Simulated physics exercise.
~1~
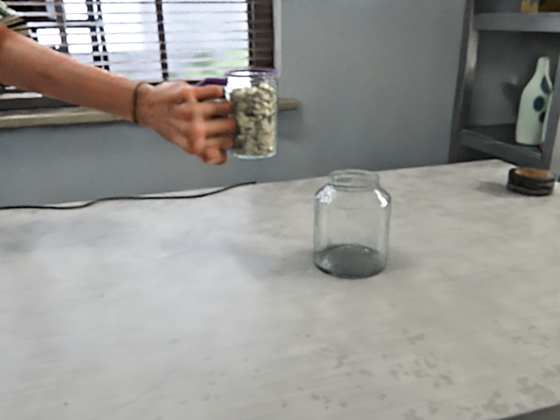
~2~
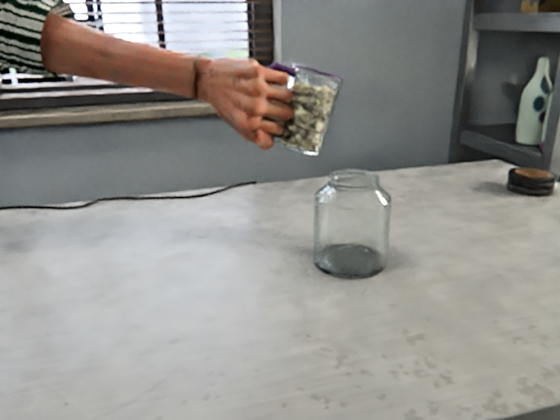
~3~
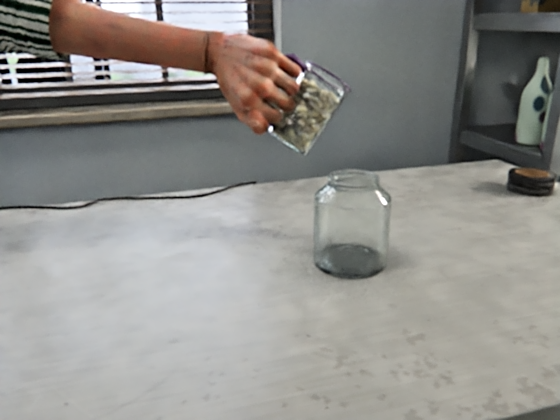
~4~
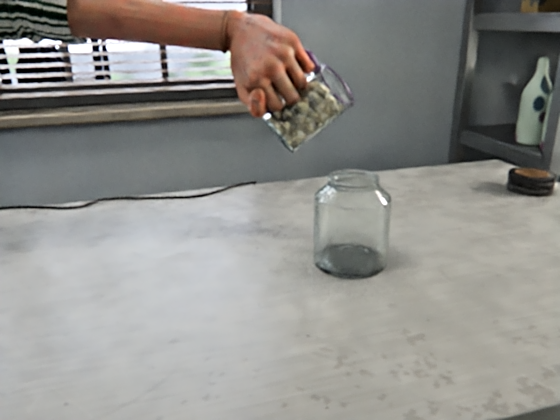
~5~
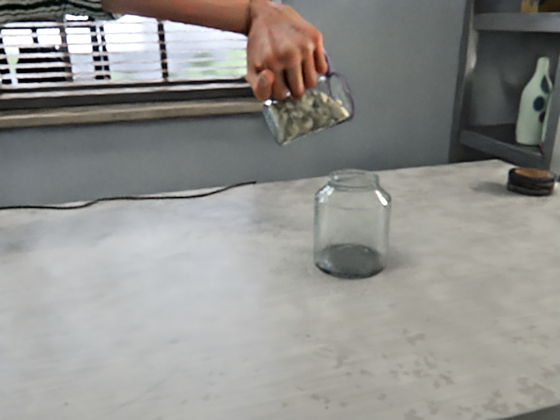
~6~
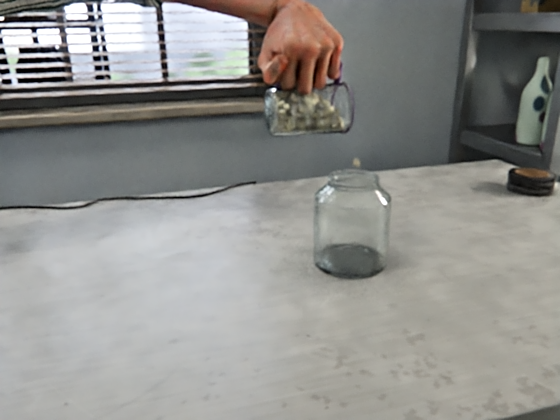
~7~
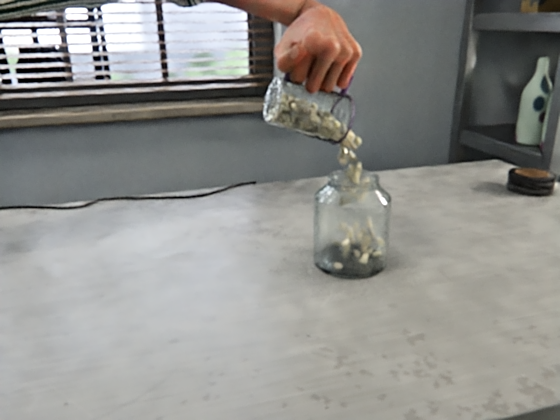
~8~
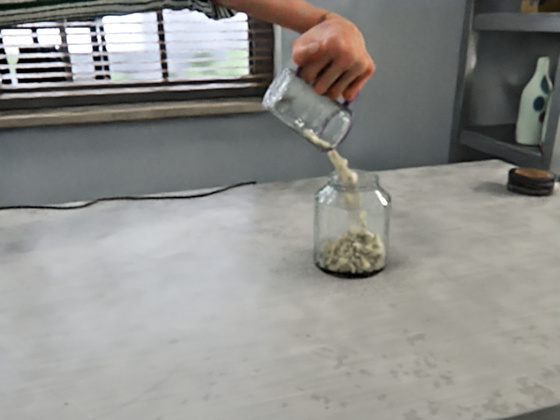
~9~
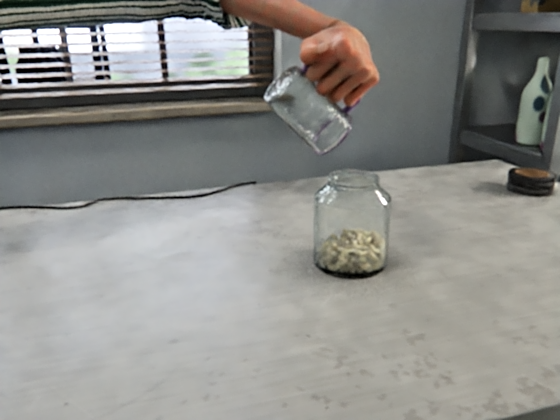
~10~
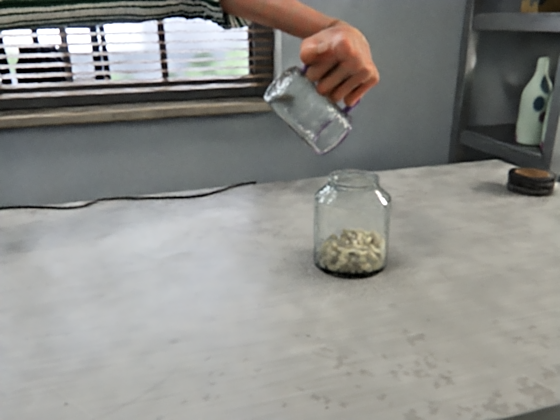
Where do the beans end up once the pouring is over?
The beans end up in the glass jar, forming a pile at the bottom. The cup is left empty and none are seen spilled on the table.
